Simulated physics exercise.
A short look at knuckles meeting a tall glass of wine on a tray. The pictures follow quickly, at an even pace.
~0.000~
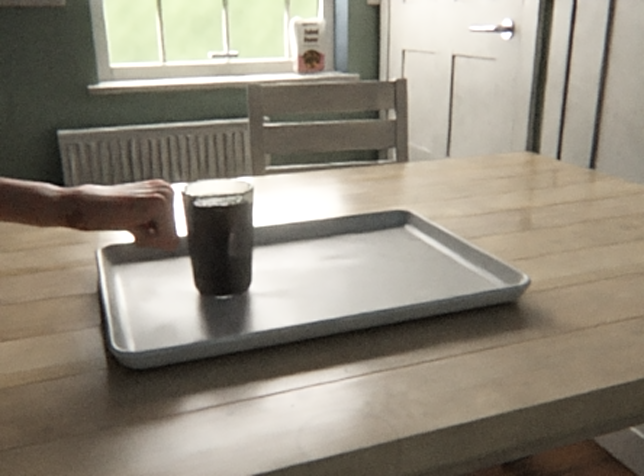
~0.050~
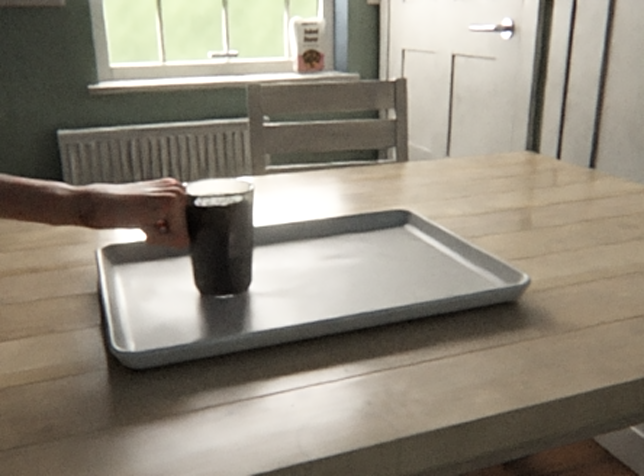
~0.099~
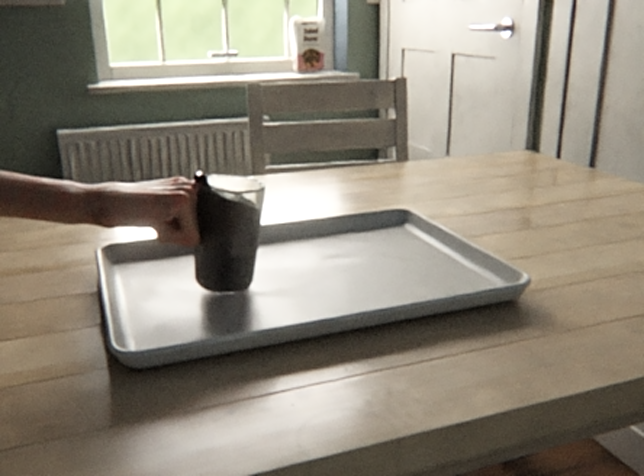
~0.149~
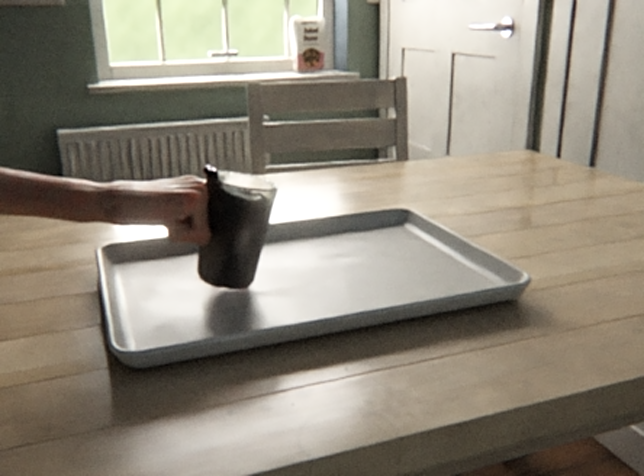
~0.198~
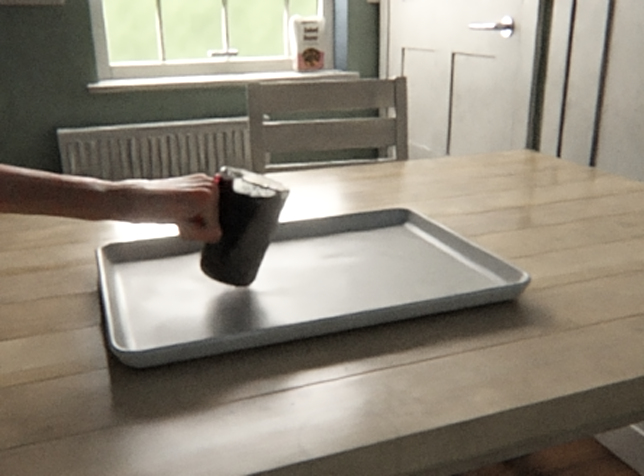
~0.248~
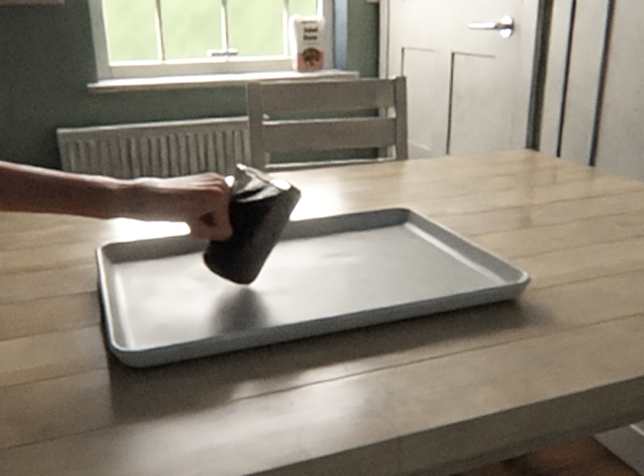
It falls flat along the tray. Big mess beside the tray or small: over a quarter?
After the fall over a quarter gets off the tray.
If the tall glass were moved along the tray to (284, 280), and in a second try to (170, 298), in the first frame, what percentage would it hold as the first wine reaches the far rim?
Roughly 75 per cent, and 45 per cent.
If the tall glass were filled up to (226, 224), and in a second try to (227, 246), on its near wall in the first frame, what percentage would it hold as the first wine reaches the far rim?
First some 60, then 50 per cent.
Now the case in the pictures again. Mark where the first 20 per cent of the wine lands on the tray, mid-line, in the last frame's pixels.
At about (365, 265).
A moment on, the tall glass lies on its side and 93 per cent is in the glass, 4 on the tray and 3 above or beyond its rim.
Next, the tall glass lies on its side and 53 per cent is in the glass, 45 on the tray and 2 above or beyond its rim.
Then the tall glass lies on its side and 31 per cent is in the glass, 42 on the tray and 27 above or beyond its rim.
Later the tall glass lies on its side and 16 per cent is in the glass, 41 on the tray and 43 above or beyond its rim.
At rest 57 per cent is held by tray and glass, 43 is off the tray.
